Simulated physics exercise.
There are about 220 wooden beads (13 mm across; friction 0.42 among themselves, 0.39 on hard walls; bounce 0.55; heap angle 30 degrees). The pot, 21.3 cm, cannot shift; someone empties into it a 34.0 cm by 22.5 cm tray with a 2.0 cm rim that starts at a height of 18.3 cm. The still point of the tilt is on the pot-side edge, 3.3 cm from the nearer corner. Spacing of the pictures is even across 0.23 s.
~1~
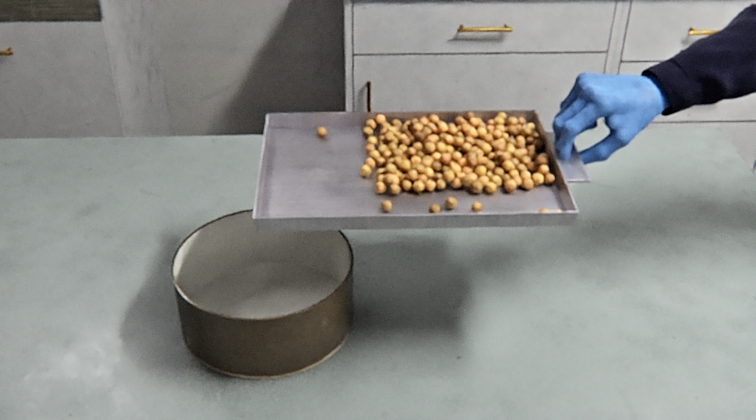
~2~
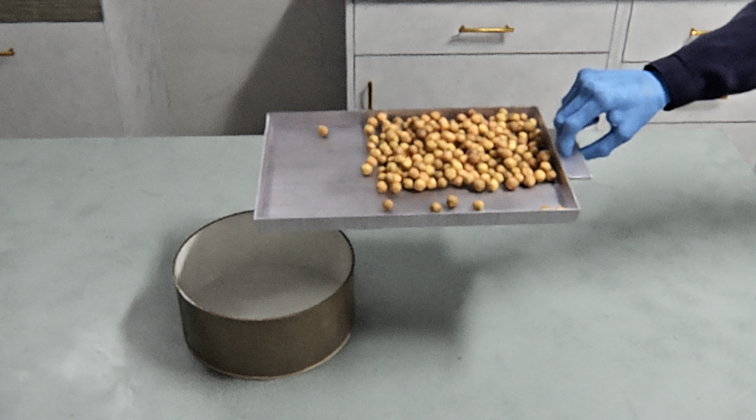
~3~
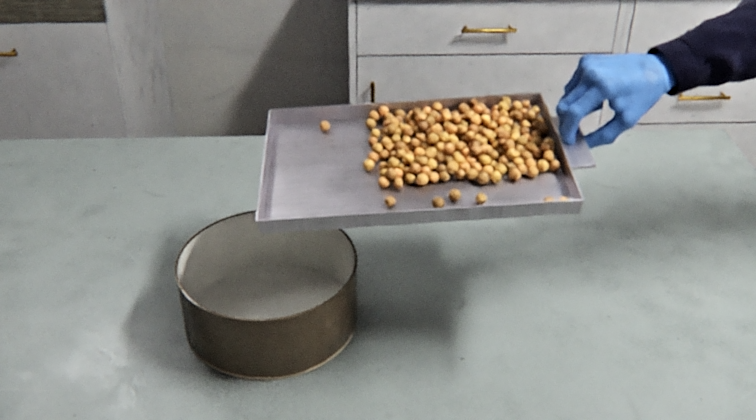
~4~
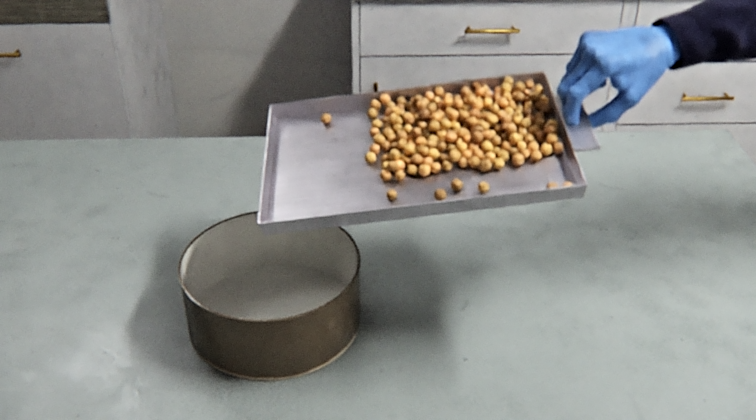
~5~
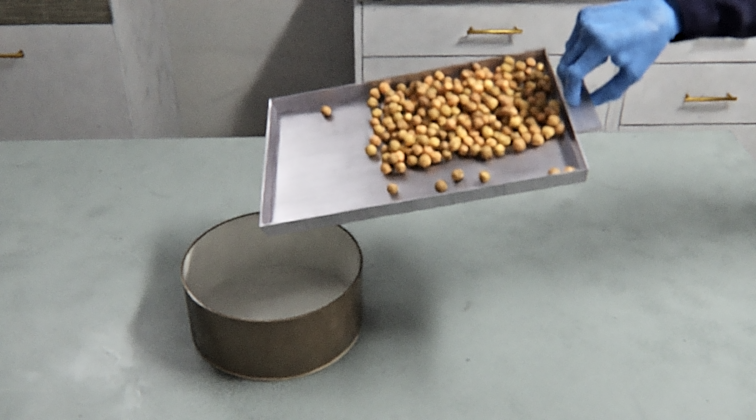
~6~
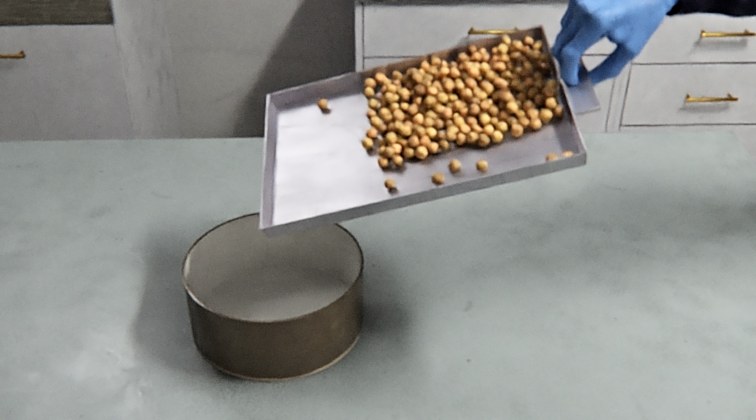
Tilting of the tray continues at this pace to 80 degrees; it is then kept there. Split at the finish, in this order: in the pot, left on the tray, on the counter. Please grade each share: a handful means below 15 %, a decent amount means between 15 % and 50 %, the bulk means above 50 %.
Pot: A decent amount, tray: A handful, counter: The bulk.
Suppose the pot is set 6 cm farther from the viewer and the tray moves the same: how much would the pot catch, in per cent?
Then close to 0 per cent.
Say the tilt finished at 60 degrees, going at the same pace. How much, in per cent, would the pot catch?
Then about 20 per cent.
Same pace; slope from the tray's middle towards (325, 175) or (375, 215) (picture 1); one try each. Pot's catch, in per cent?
First try: About 30 percent; second try: About 25 percent.
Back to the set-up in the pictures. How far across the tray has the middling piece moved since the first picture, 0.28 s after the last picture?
Displacement on the tray: About 8 cm.
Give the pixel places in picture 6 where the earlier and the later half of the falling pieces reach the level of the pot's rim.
Near (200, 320) at first, near (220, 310) afterwards.
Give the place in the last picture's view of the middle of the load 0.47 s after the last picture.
(262, 197), roughly.
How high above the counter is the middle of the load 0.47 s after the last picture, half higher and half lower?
Roughly 22 centimetres.
Then, 0.28 s after the last picture, tilt 49 degrees; the tray holds 100 %, the pot 0 %.
Then, 0.47 s after the last picture, tilt 70 degrees; the tray holds 80 %, the pot 0 %.
Then, 0.77 s after the last picture, tilt 80 degrees; the tray holds 20 %, the pot 20 %.
In the end, pot 30 %, tray 10 %, counter 60 %.
